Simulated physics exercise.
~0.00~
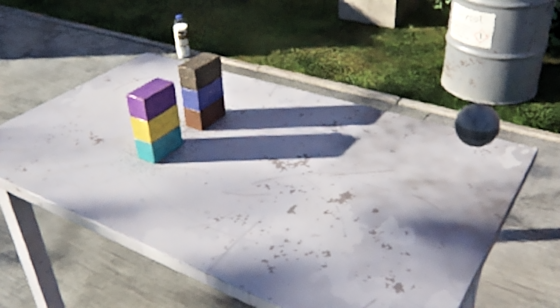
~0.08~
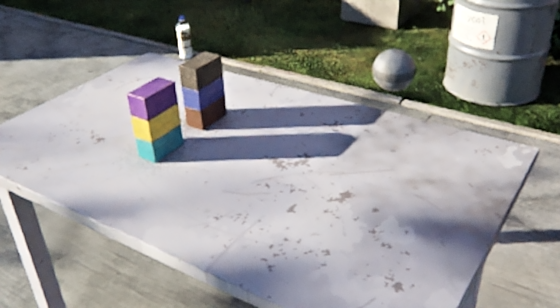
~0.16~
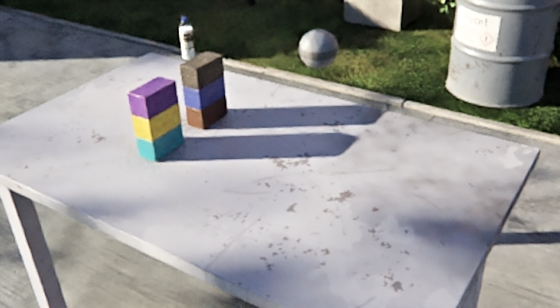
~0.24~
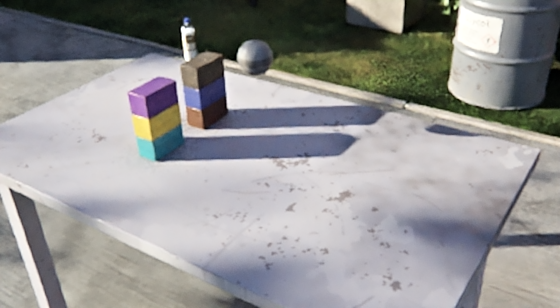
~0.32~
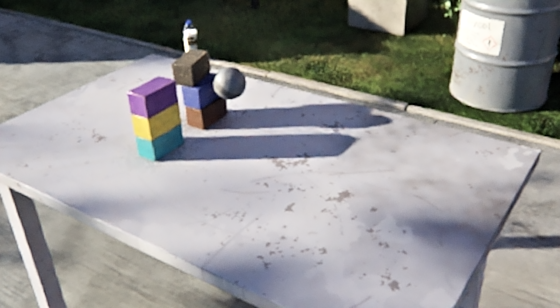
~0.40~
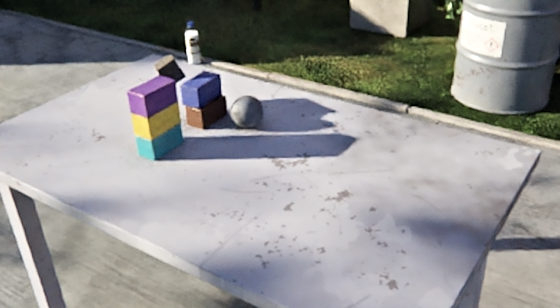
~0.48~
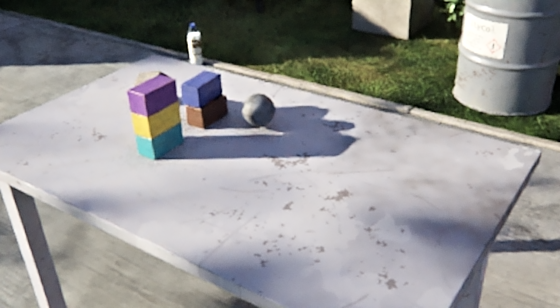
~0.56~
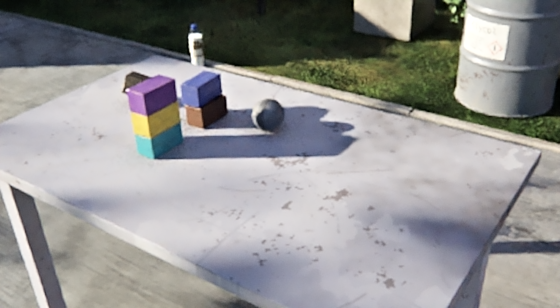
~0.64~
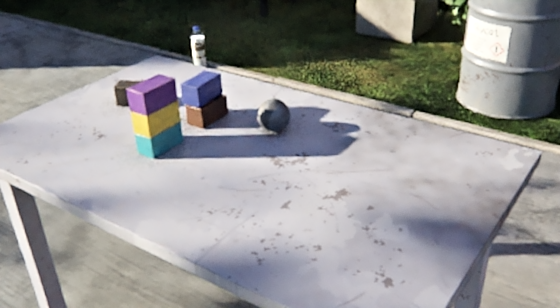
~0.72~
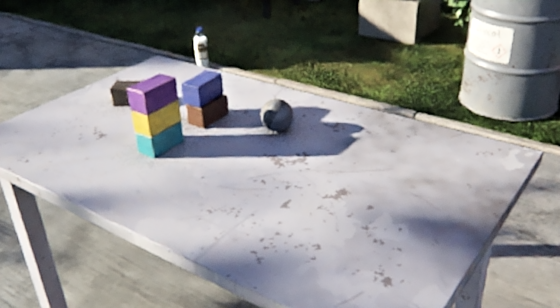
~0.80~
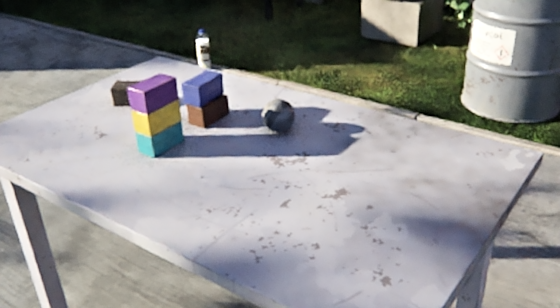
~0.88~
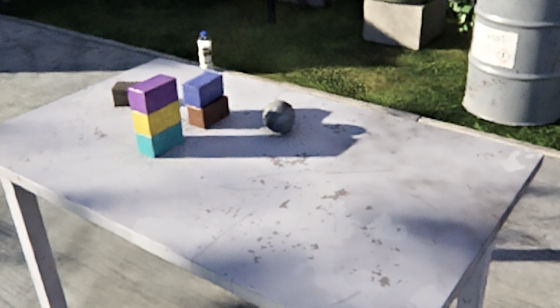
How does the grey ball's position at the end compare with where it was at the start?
It starts in the air over at the right side of the table and ends farther left, resting on the tabletop just right of the blue and brown blocks.
